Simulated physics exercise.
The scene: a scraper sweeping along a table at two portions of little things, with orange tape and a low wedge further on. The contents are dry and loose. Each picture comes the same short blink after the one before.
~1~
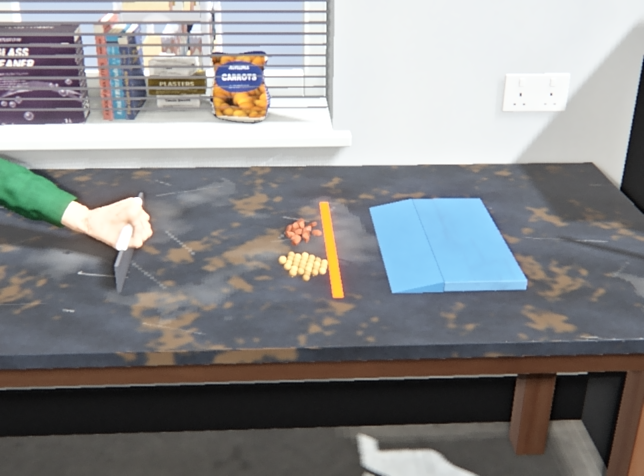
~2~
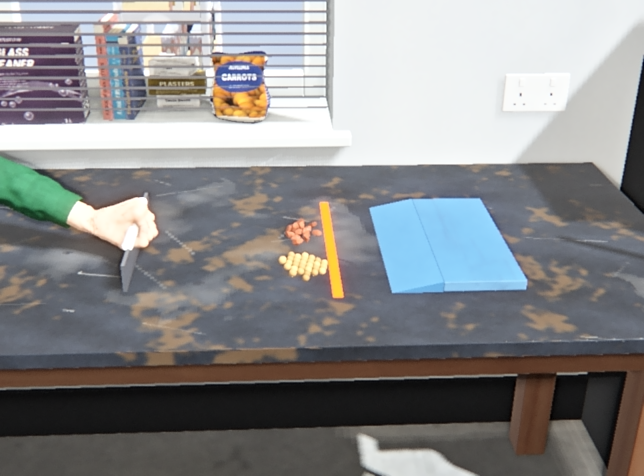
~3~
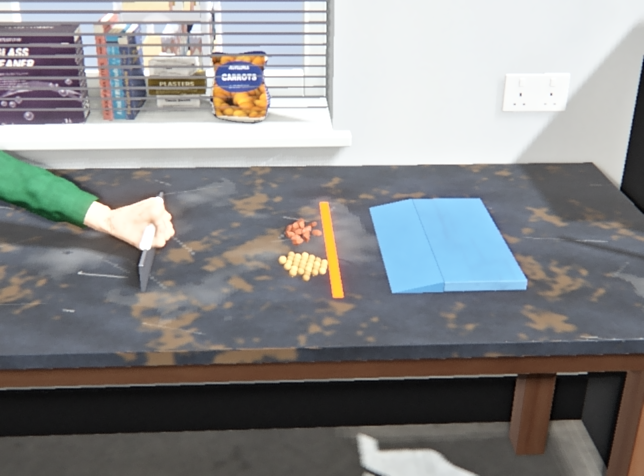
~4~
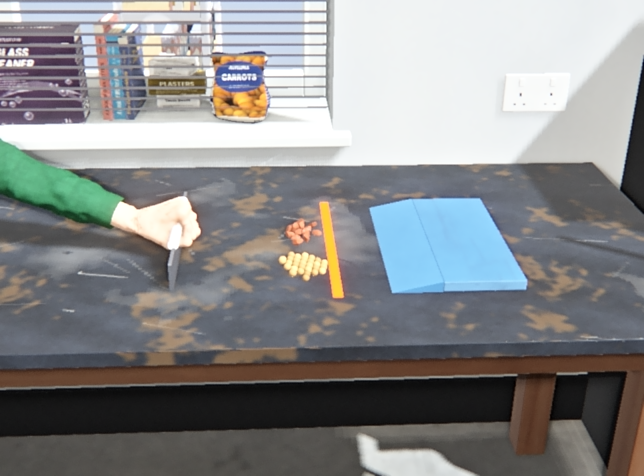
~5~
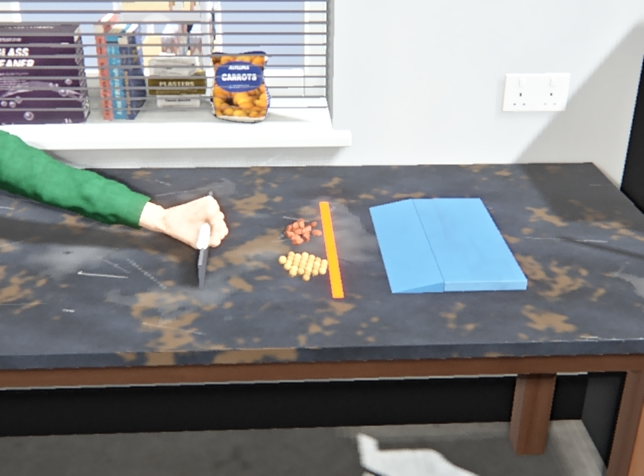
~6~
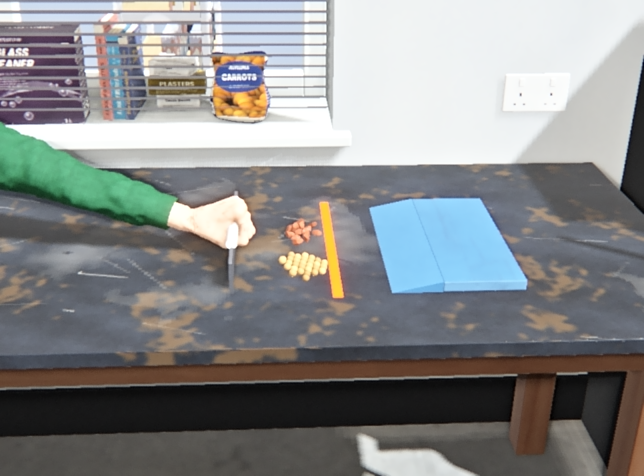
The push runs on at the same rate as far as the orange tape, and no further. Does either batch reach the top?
The nearer batch sends pieces over the top; the farther batch falls short of the top.
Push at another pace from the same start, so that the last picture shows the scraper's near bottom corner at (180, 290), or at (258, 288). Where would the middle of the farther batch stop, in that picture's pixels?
At about (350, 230), and at (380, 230).
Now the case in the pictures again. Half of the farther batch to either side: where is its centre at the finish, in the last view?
Near (375, 231).
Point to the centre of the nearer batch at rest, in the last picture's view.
Around (542, 227).
Then, 0.13 s after the last picture, scraper still moving, near (294, 223); nearer batch all short of the ramp; farther batch all short of the ramp.
Then, 0.27 s after the last picture, scraper stopped at the orange tape; nearer batch a stray few on the ramp, nearly all short of the ramp; farther batch all short of the ramp.
Then, 0.55 s after the last picture, scraper stopped at the orange tape; nearer batch about two thirds past the top, about a quarter on the ramp; farther batch about a quarter on the ramp, most short of the ramp.
By the end, scraper stopped at the orange tape; nearer batch most past the top, a small part short of the ramp; farther batch none past the top, about a quarter on the ramp, most short of the ramp.
